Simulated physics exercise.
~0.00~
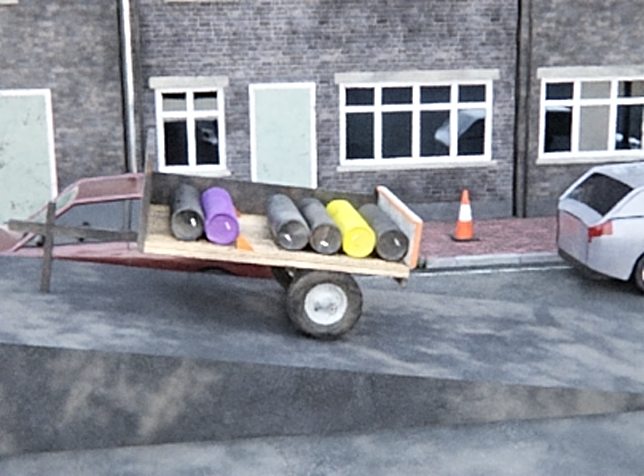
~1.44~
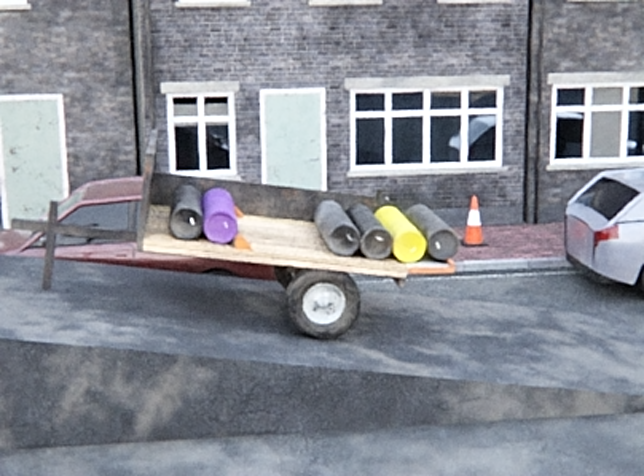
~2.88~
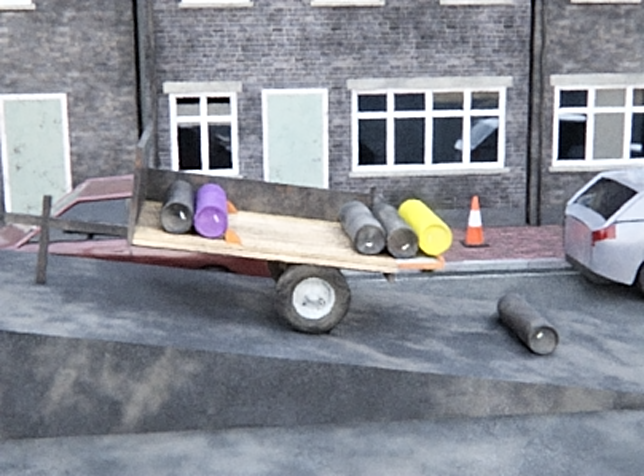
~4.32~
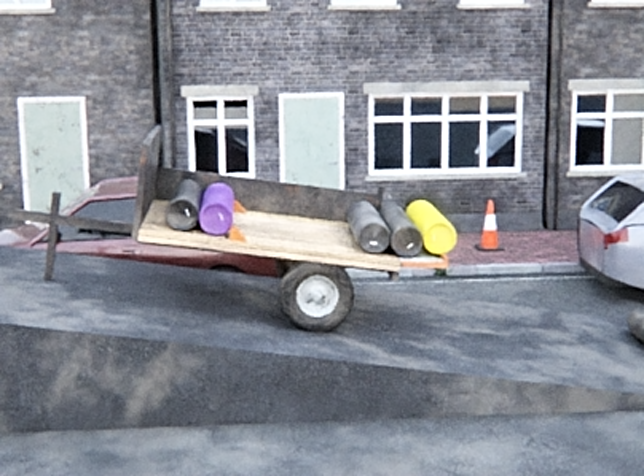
A flatbed trailer carrying six cylinders, four dark, one yellow and one purple, stands on a street sloping down to the right, seen side-on before brick terraced houses, with a traffic cone and a pale car at right. Its tailgate drops open at the right end. The yellow cylinder and three dark ones roll right, while the purple one and a dark one stay behind an orange chock. The rightmost dark cylinder falls onto the road and rolls away towards the car. Finally, yellow rests on the lowered gate beside two dark cylinders, and purple remains on the bed.
